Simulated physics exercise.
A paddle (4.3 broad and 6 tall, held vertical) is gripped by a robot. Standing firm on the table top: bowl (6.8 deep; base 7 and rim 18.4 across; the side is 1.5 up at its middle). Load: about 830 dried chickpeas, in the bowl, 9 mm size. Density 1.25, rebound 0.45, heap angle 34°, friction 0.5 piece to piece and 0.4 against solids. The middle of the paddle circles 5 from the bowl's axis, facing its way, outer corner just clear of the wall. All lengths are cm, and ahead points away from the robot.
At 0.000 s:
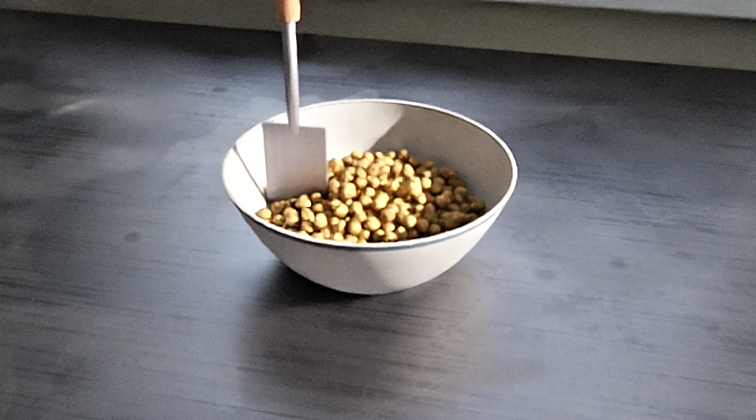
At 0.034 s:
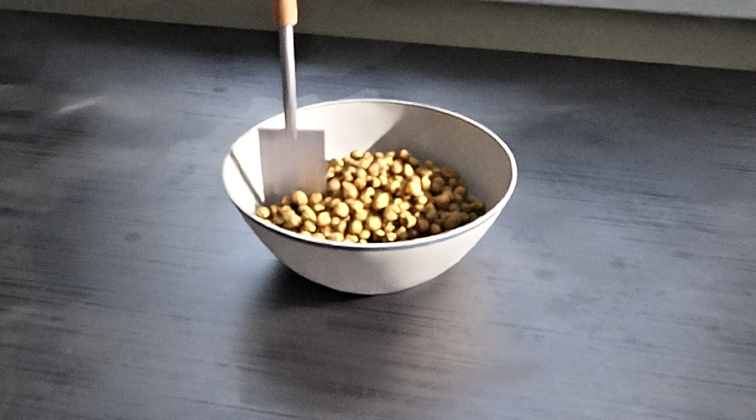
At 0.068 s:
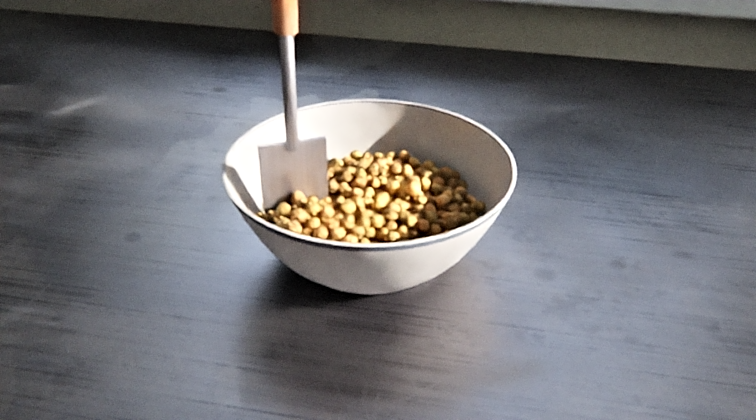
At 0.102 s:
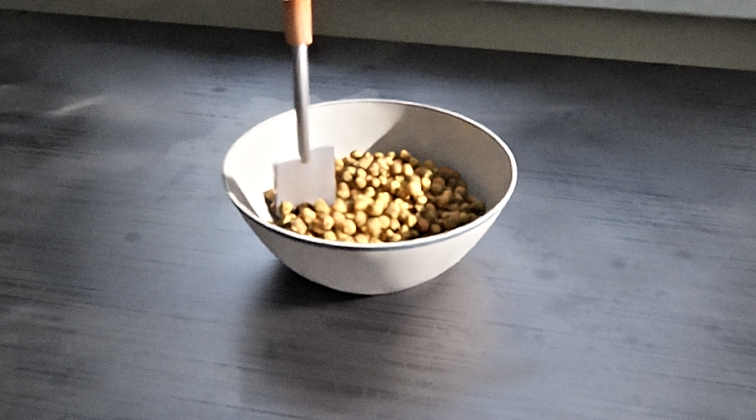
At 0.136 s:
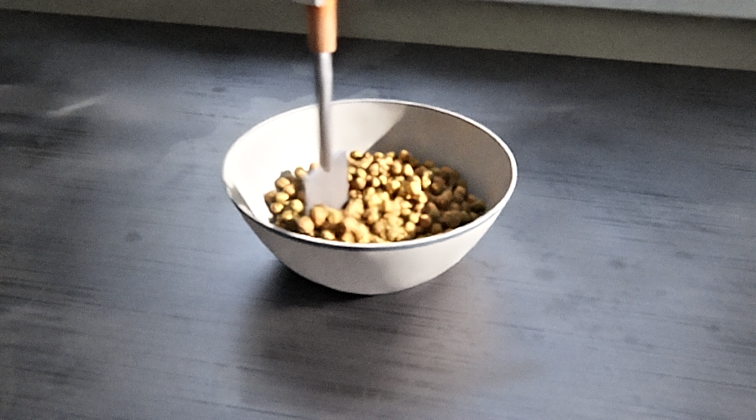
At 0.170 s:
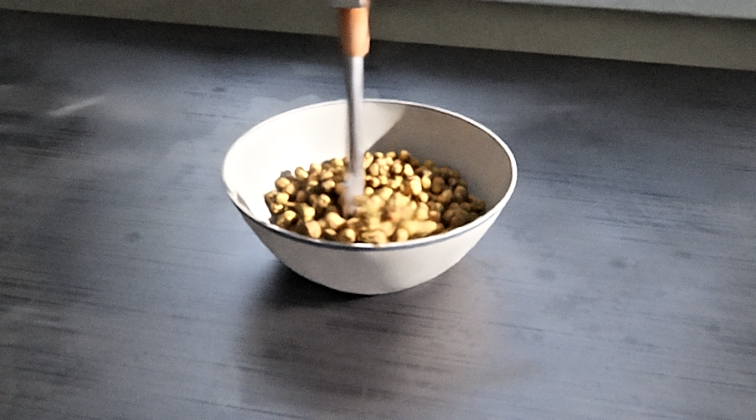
At first, a flat metal paddle with an orange handle stands upright at the left side of a pale bowl of chickpeas on a dark table. It shifts slightly, then sweeps rightward through the near side of the heap, turning edge-on and pushing chickpeas around as it reaches the middle.
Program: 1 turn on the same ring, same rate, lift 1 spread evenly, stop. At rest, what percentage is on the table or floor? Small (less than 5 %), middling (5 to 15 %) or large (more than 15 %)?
A middling share, 5 to 15 %, ends on the table or floor.
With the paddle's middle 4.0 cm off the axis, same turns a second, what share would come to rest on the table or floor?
Then about 10 per cent.
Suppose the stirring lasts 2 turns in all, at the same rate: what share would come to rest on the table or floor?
In that case some 20 per cent.
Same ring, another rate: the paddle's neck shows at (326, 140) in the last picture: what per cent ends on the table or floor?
About 5 per cent.
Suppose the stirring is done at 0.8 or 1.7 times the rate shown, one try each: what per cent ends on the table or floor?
About 5 and 20 per cent.
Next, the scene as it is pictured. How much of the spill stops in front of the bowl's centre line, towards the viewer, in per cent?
About 40 per cent.
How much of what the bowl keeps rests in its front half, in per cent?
Roughly 55 per cent.
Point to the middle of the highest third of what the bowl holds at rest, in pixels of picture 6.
Near (336, 208).
After 0.34 s, 194° round, highest piece 9 above the table; 806 in the bowl, 12 on the table or floor, 10 in flight or on the tool.
After 0.50 s, 297° round, highest piece 9 above the table; 774 in the bowl, 37 on the table or floor, 17 in flight or on the tool.
After 0.79 s, 0° round, highest piece 6 above the table; 754 in the bowl, 74 on the table or floor.
After 1.49 s, 0° round, highest piece 6 above the table; 754 in the bowl, 74 on the table or floor.
In the end, 754 in the bowl, 74 on the table or floor. That is 9 % on the table or floor.
